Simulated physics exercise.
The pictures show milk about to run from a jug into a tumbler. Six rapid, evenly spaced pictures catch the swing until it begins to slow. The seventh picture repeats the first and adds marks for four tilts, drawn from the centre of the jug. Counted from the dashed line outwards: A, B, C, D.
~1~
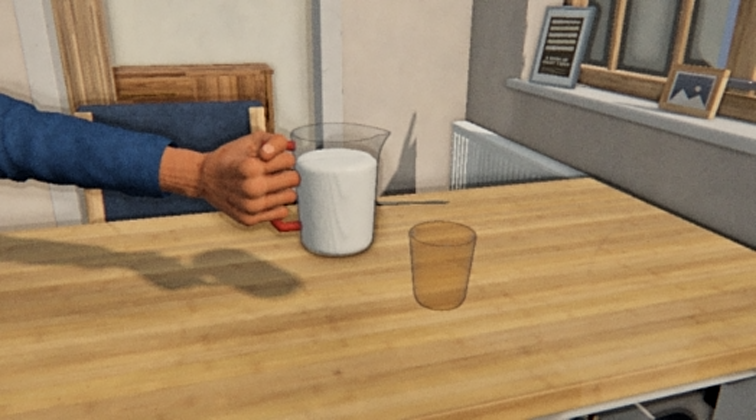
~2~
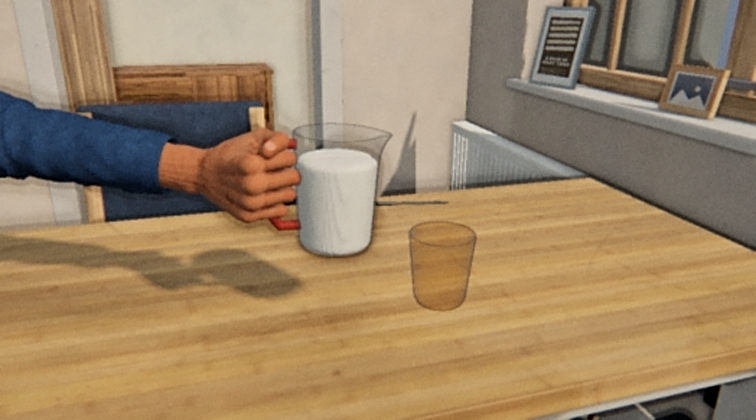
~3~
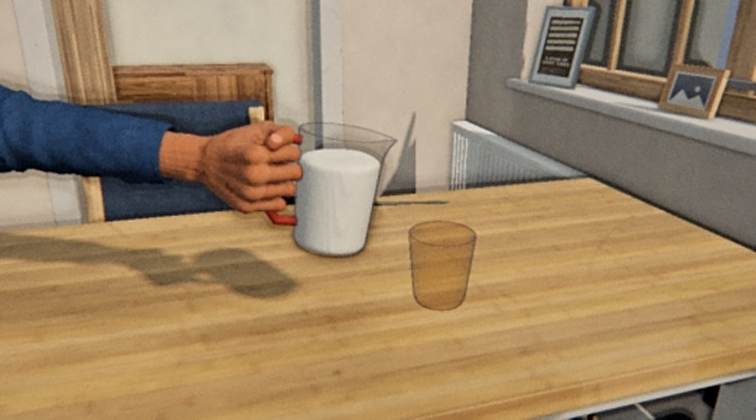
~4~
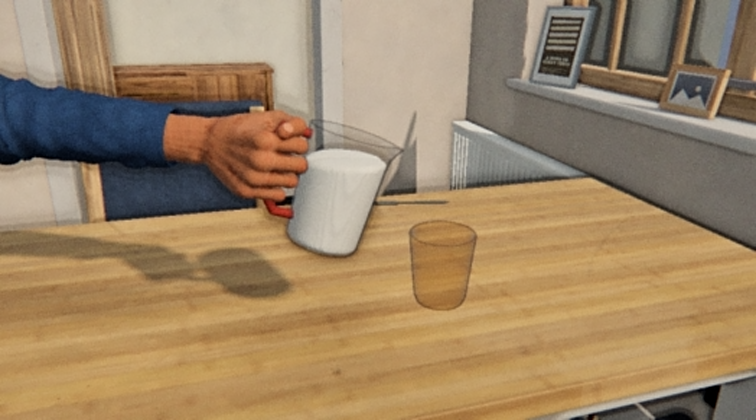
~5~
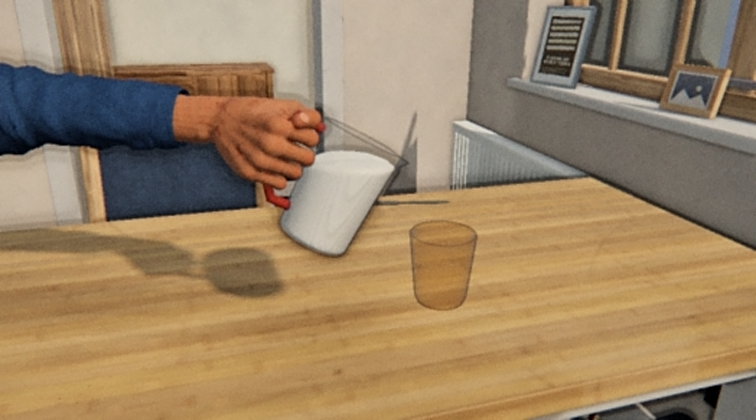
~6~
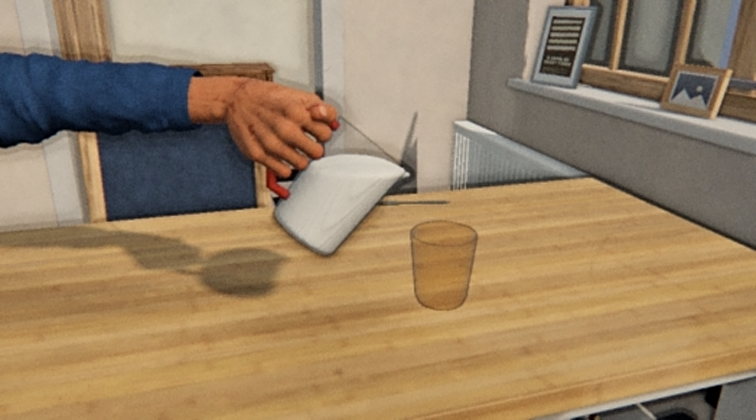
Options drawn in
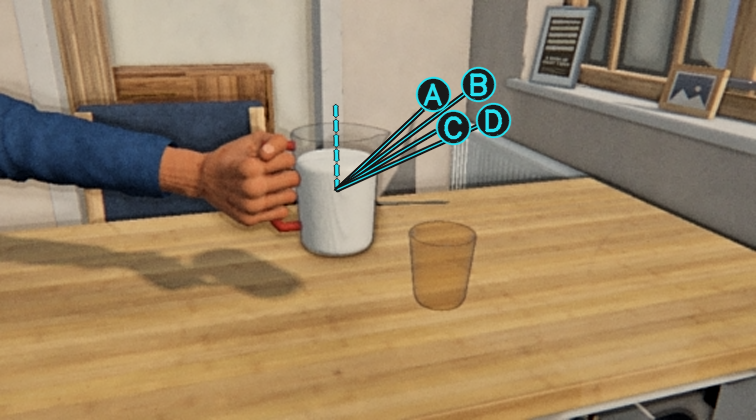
At the start, a hand in a blue sleeve holds a clear jug of milk upright on a wooden table, left of an empty amber tumbler. The hand then tilts the jug to the right, slowly then more steeply, until the milk reaches the lip, while the tumbler stays still.
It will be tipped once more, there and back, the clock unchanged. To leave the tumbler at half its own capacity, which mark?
C is best.
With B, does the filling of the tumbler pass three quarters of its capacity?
No, it does not.
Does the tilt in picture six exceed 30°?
Yes, it does.
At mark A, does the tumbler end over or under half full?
Under.
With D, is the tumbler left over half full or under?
Over.
On the marked copy, A at (422, 109); B at (464, 94); C at (435, 131); D at (477, 126).
For mark A, the tumbler ends with about 22 % of what it can hold.
For mark B, the tumbler ends with about 34 % of what it can hold.
For mark C, the tumbler ends with about 49 % of what it can hold.
For mark D, the tumbler ends with about 65 % of what it can hold.
